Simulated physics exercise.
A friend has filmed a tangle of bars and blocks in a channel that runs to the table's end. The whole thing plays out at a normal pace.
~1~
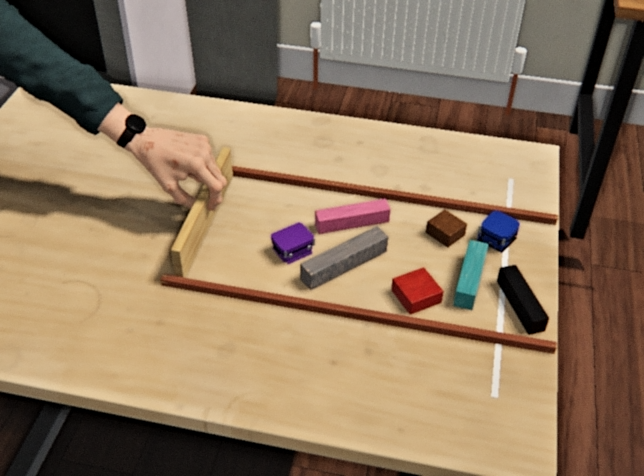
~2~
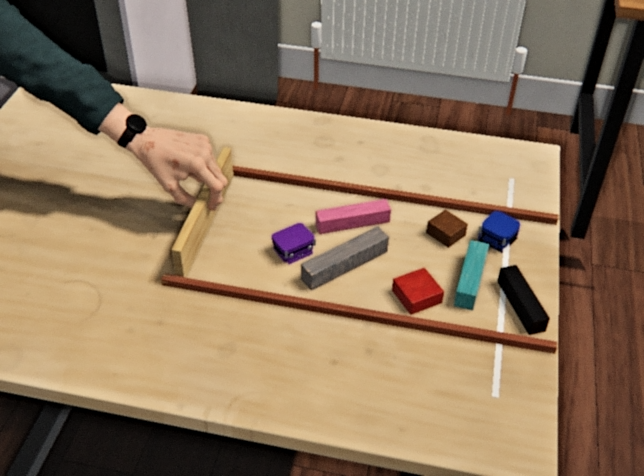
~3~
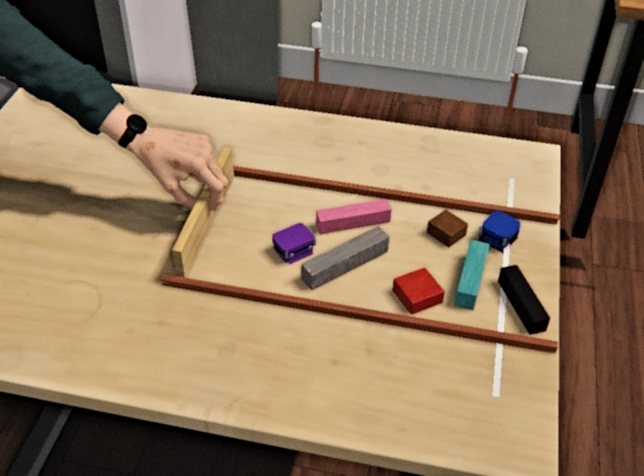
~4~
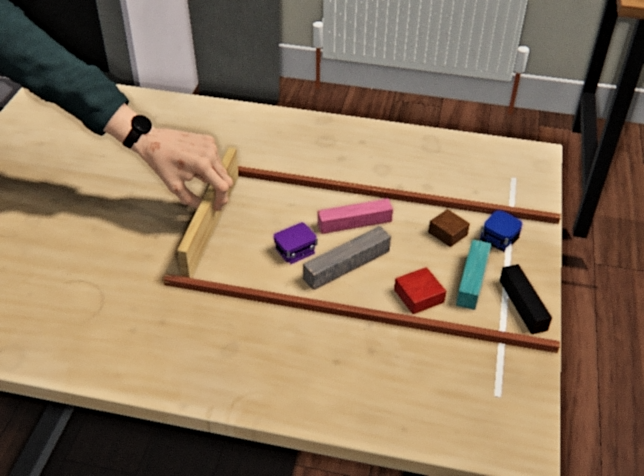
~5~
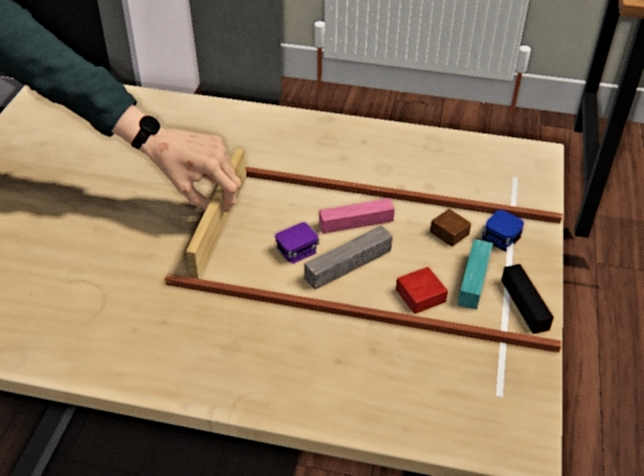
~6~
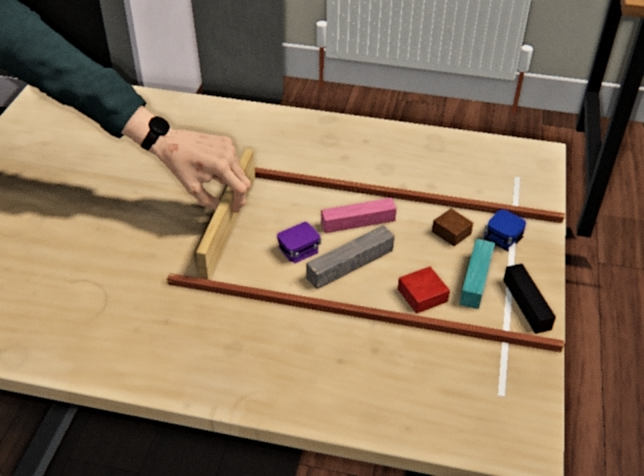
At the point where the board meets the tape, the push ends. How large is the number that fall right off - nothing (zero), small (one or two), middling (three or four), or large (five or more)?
Middling - three or four.
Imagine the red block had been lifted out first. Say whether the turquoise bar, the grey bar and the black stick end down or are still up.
Taking them one by one, the turquoise bar drops away, the grey bar holds its spot and the black stick drops away.
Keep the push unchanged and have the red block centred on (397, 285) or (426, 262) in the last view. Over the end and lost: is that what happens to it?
Stays put; goes off the edge.
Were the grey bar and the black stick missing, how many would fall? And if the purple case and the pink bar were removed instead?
Counts - first: 1, second: 1.
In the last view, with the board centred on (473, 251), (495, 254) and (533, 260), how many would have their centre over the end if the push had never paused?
1, 2 and 6.
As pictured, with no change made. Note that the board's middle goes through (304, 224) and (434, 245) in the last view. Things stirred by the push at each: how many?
Moved so far: 1, then 8.
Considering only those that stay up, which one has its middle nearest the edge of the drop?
Looking at the middles, it's the red block.
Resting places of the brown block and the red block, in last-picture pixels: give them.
Around (558, 254), then around (564, 321).
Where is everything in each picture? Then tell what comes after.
The first frame shows black stick (522, 299); blue case (499, 232); turquoise bar (471, 274); board (204, 210); tape (504, 273).
The second frame shows blue case (499, 232); purple case (293, 244).
The third frame shows turquoise bar (472, 275); pink bar (354, 217).
The fourth frame shows black stick (525, 298); brown block (449, 228).
The fifth frame shows blue case (503, 231); red block (421, 290).
The sixth frame shows black stick (529, 297); blue case (505, 230); turquoise bar (477, 273); board (228, 212); tape (510, 272).
Early on, none off yet; black stick at rest near (529, 297); blue case at rest near (505, 230); turquoise bar at rest near (477, 273).
A while later, none off yet; black stick at rest near (532, 298); blue case moving near (514, 233); turquoise bar travelled a little near (500, 276).
Finally, the number that fall off is three or four; lost, turquoise bar, blue case and black stick.
